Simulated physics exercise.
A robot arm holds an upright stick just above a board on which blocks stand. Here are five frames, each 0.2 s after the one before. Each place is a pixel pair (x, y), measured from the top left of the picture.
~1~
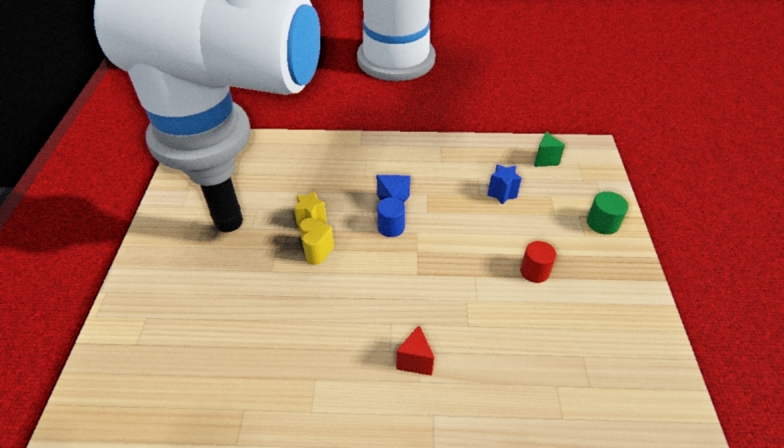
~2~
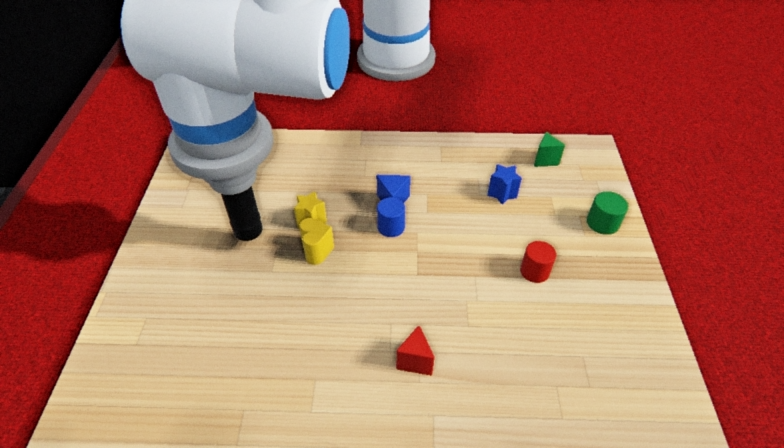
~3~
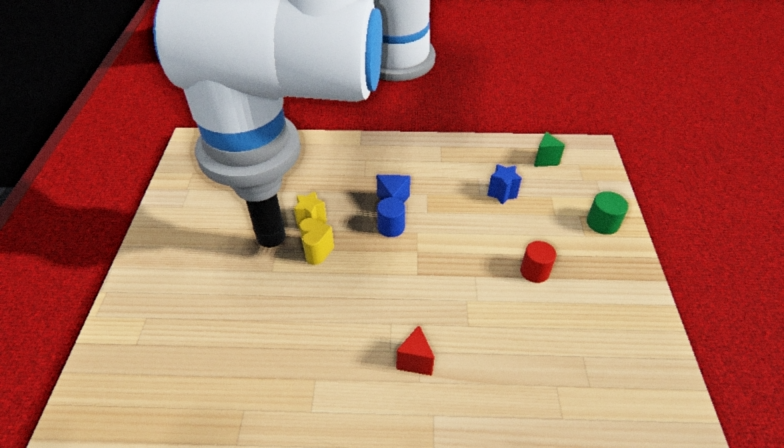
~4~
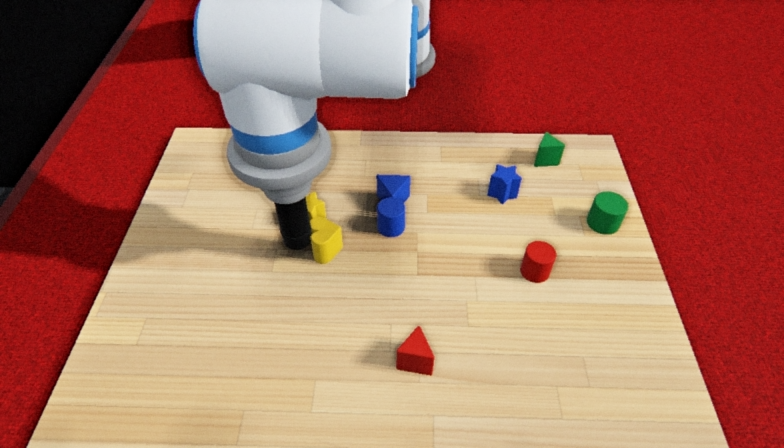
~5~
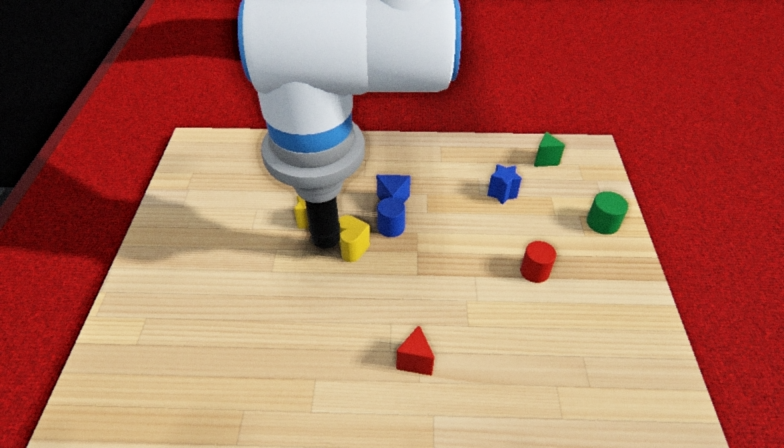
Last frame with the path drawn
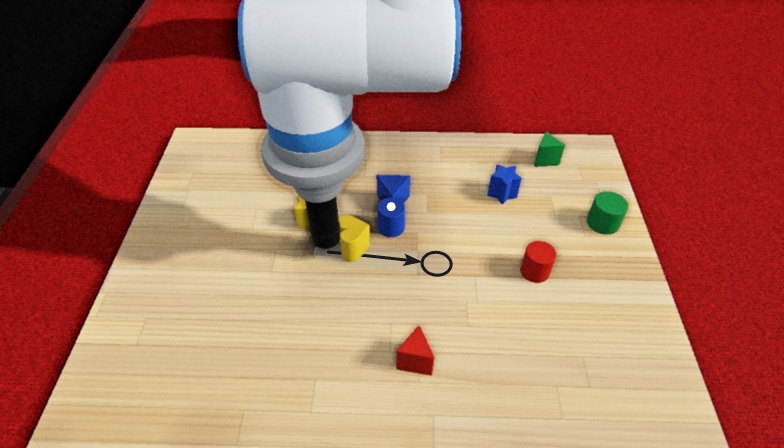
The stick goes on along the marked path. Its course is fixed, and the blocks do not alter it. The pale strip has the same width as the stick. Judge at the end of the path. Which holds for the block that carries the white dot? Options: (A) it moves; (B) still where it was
A
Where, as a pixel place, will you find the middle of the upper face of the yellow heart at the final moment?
My best guess is (424, 221).
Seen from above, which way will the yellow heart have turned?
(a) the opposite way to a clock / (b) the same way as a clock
My pick is a.
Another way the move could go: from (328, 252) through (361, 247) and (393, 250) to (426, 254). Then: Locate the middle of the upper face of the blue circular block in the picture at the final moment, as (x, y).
In the picture, that point is around (409, 201).
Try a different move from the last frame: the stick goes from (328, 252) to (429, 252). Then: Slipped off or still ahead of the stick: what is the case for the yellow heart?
Final position: Ahead.
The line goes from (328, 252) to (437, 264); the dot is on the blue circular block.
On the path given first. One third of the way, stick (363, 242); yellow heart (386, 226), turned 15° anticlockwise.
Two thirds of the way, stick (400, 246); yellow heart (416, 223), turned 40° anticlockwise; blue circular block (401, 204).
At the end, stick (438, 251); yellow star unmoved; yellow heart (424, 221), turned 75° anticlockwise; blue circular block (401, 204).
